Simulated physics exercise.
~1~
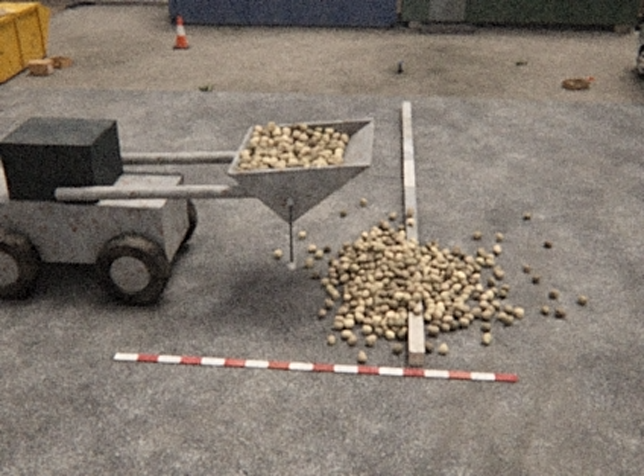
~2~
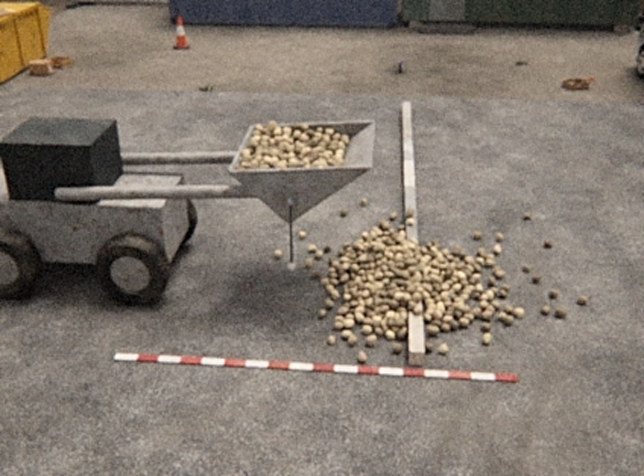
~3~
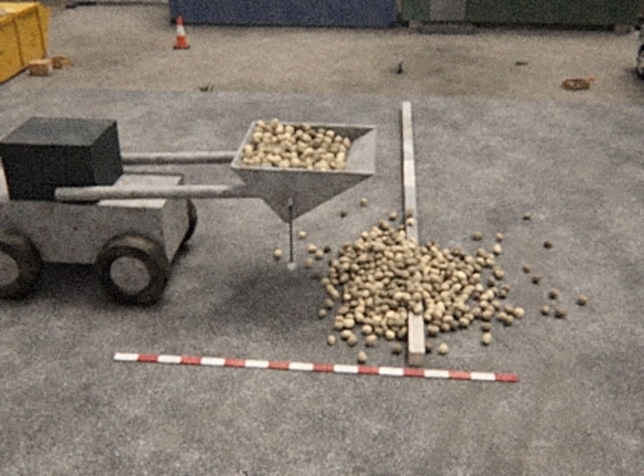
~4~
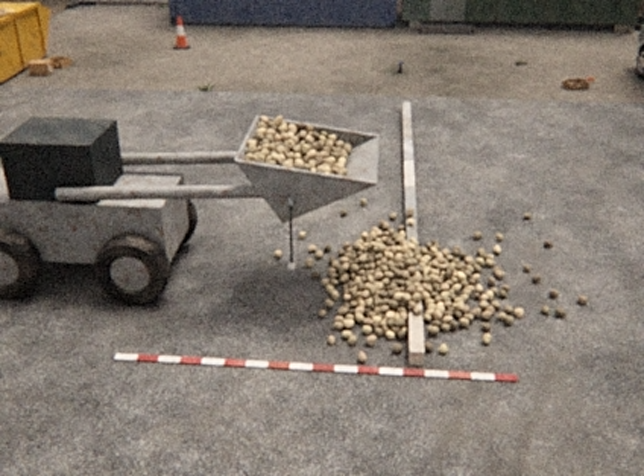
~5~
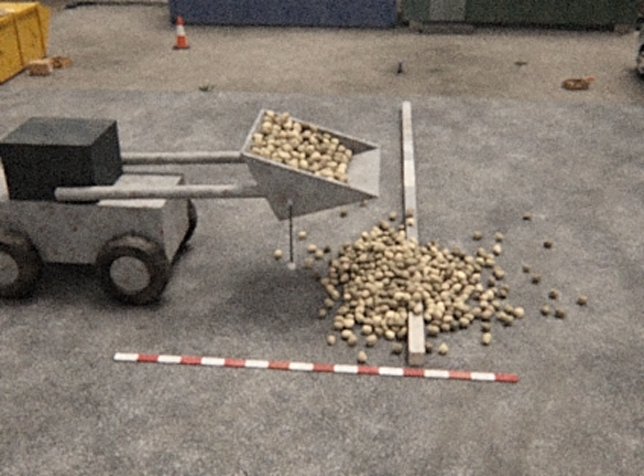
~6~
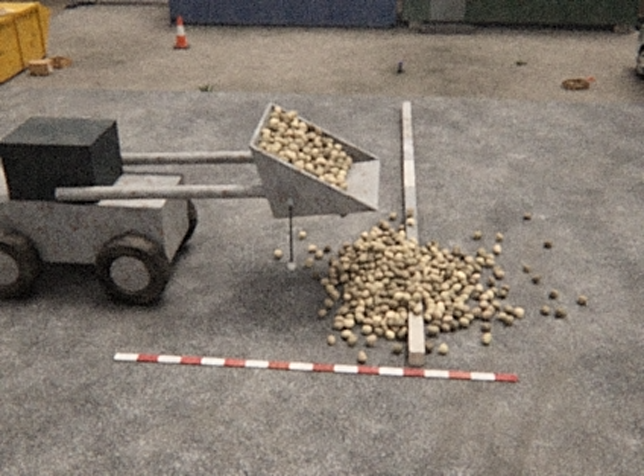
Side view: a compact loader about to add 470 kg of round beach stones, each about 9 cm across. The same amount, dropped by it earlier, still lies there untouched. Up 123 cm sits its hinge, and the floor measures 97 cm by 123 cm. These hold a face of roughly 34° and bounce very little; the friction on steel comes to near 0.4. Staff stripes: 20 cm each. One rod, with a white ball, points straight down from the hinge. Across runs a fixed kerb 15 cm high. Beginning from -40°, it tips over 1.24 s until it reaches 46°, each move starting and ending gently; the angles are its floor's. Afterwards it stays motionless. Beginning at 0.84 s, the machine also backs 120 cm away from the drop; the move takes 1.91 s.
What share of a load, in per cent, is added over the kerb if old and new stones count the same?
I would say 2 percent.
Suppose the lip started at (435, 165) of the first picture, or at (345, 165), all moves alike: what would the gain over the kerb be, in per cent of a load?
About 55 per cent from the first spot and 0 per cent from the second.
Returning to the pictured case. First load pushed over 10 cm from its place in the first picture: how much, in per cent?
Around 10 in a hundred.
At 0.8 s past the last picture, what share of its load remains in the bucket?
Held: Around 20 % of the load.
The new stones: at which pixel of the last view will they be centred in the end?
Around (350, 272).
Then, 0.4 s after the last picture the floor is at 33°; in per cent of one load, 100 in the bucket, 72 on this side of the kerb, 28 over the kerb; the foremost stones are at (547, 275).
Then, 0.8 s after the last picture the floor is at 46°; in per cent of one load, 22 in the bucket, 150 on this side of the kerb, 28 over the kerb; the foremost stones are at (547, 275).
Then, 2.7 s after the last picture the floor is at 46°; in per cent of one load, 0 in the bucket, 170 on this side of the kerb, 30 over the kerb; the foremost stones are at (547, 275).
Then, 5.5 s after the last picture the floor is at 46°; in per cent of one load, 0 in the bucket, 170 on this side of the kerb, 30 over the kerb; the foremost stones are at (547, 275). Net gain over the kerb, 2.
